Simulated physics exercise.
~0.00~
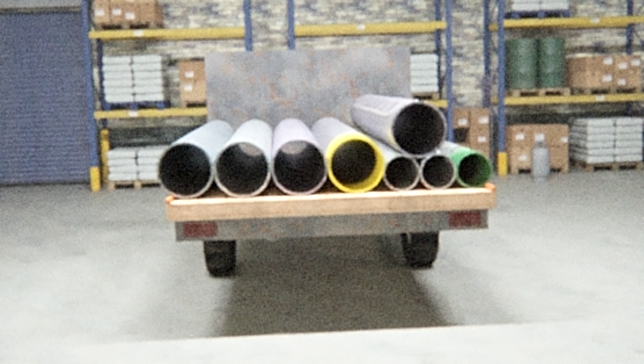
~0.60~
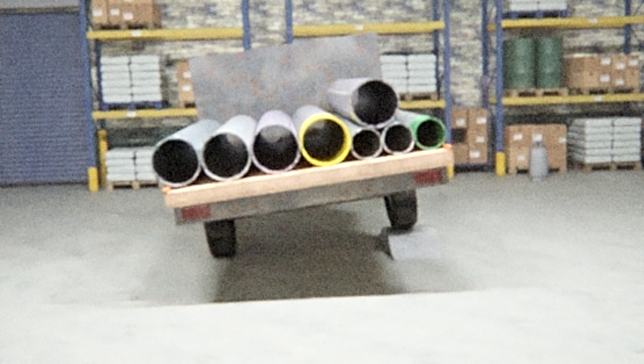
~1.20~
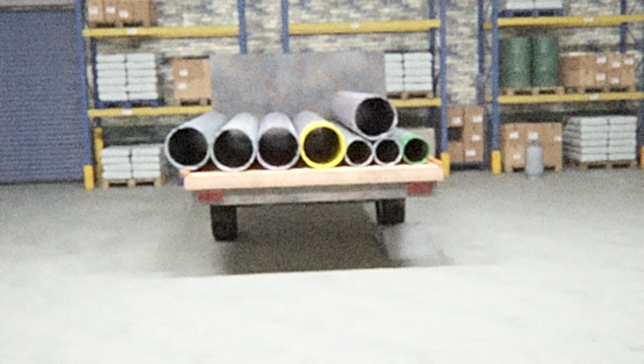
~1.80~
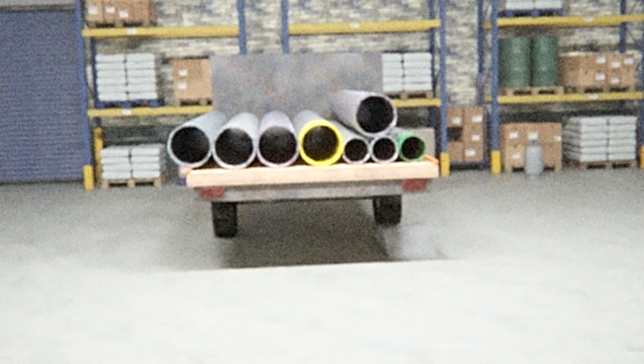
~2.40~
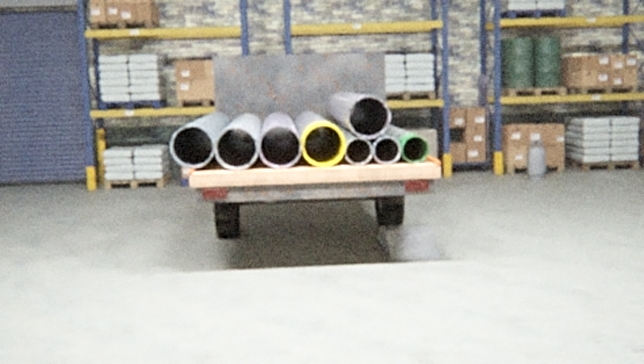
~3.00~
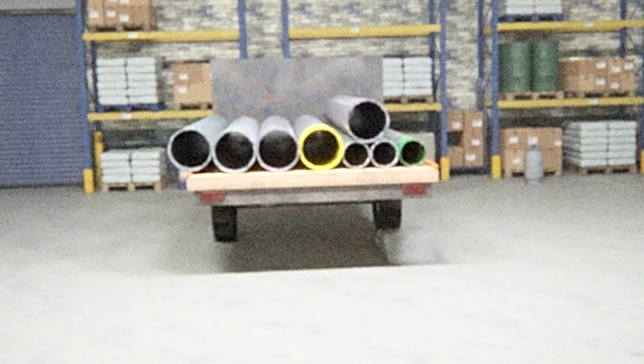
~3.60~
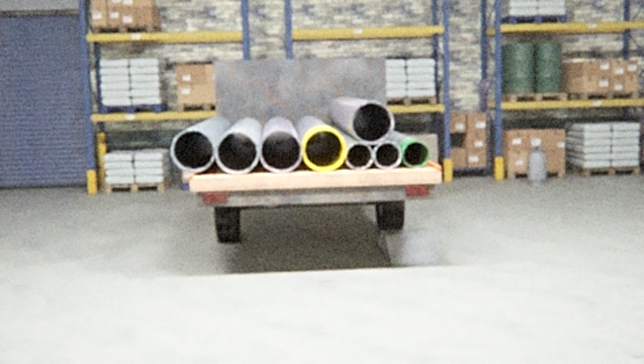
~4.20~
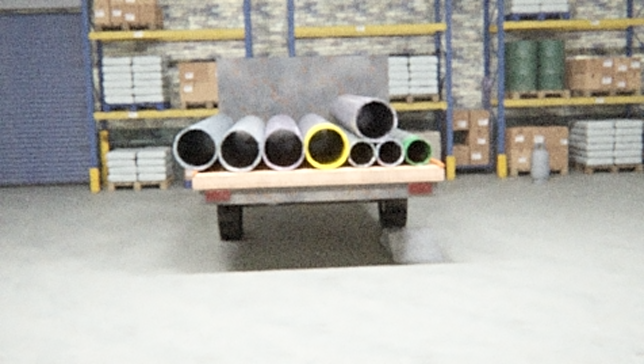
A flatbed farm trailer with low sides stands in a warehouse, seen from behind by a slightly swaying camera, with stocked shelving and a blue shutter beyond. Eight hollow pipes lie along its deck, mostly grey, with a yellow-rimmed one near the middle, a green one at the right end and a grey one resting on top at the right. The trailer's right wheel rides over a low hump, tilting the deck up on the right and shifting the pipes slightly left. The wheel drops down the far side and the deck levels. The trailer stops, with every pipe still aboard.
